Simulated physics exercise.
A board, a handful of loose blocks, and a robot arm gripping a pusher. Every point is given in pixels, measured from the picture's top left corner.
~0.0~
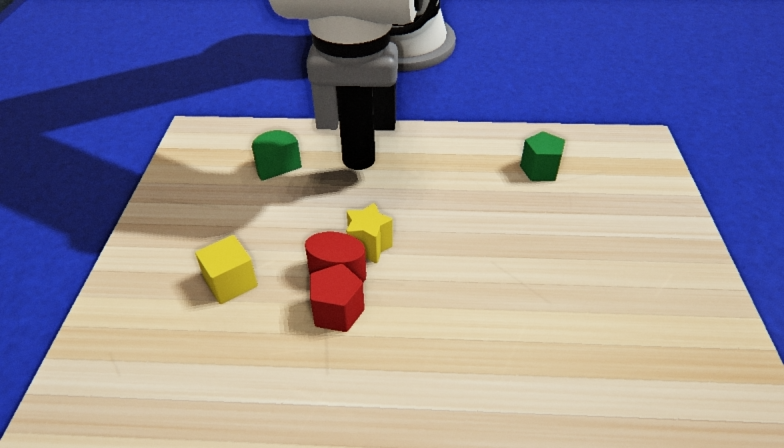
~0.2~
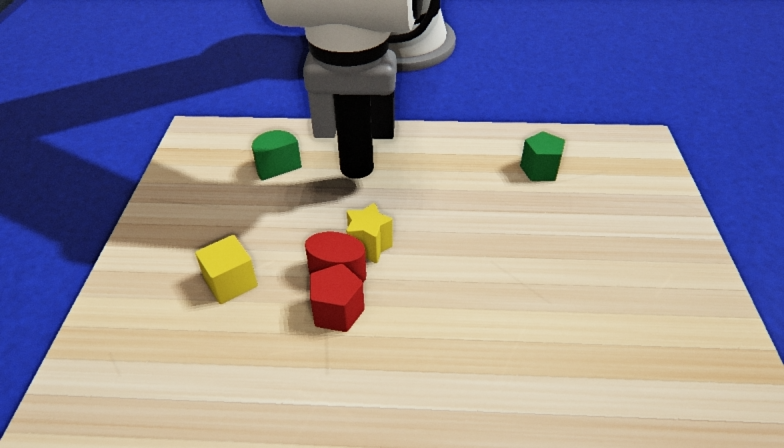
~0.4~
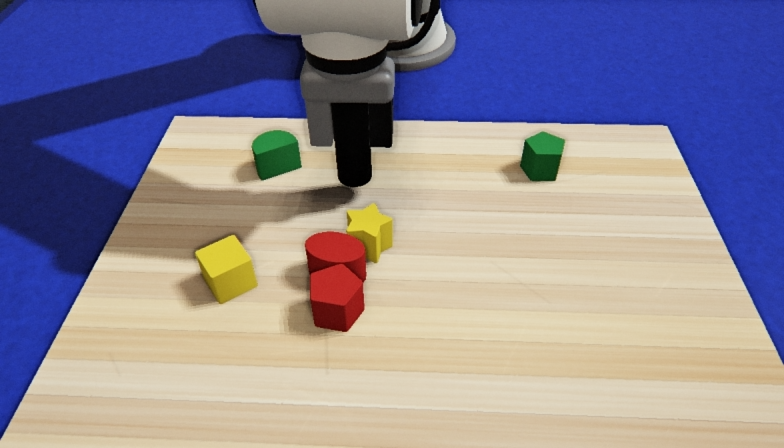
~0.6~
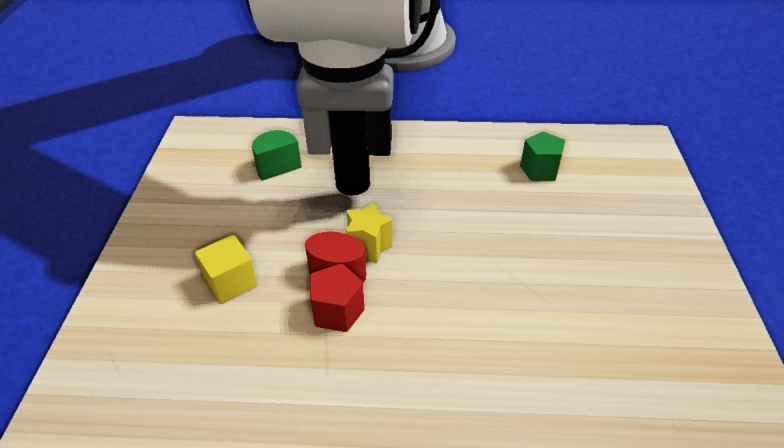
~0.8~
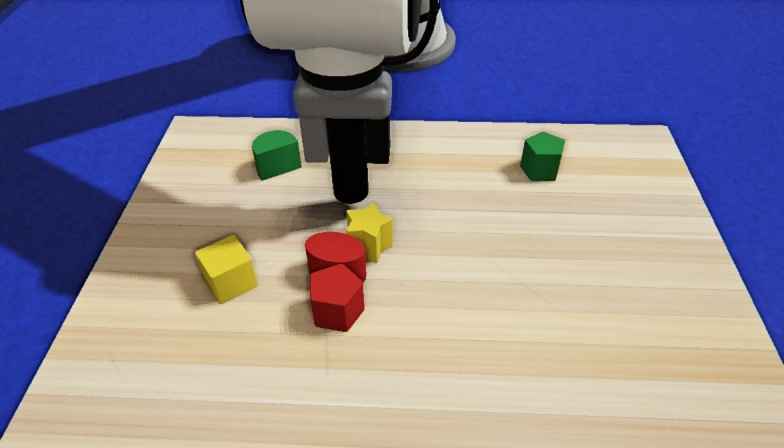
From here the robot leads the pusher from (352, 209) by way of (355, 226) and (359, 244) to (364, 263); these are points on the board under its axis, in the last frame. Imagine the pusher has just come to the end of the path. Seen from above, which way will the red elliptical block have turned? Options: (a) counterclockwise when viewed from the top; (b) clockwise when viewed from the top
(b)
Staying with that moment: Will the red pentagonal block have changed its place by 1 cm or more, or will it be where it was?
By then it is displaced.
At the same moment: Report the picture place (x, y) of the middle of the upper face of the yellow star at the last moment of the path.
Answer: (391, 254).
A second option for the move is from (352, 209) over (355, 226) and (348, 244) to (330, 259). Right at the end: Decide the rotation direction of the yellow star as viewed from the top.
Prediction: Counterclockwise.
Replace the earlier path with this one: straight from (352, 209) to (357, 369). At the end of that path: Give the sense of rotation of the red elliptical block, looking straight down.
The block spins clockwise.
What follows on the original path. Halfway along, pusher at (355, 219); red pentagonal block at (332, 288); red elliptical block at (333, 249); yellow star at (374, 229), turned 15° anticlockwise.
At the end, pusher at (363, 247); red pentagonal block at (327, 298), turned 15° anticlockwise; red elliptical block at (331, 256), turned 30° clockwise; yellow star at (391, 254), turned 30° anticlockwise.
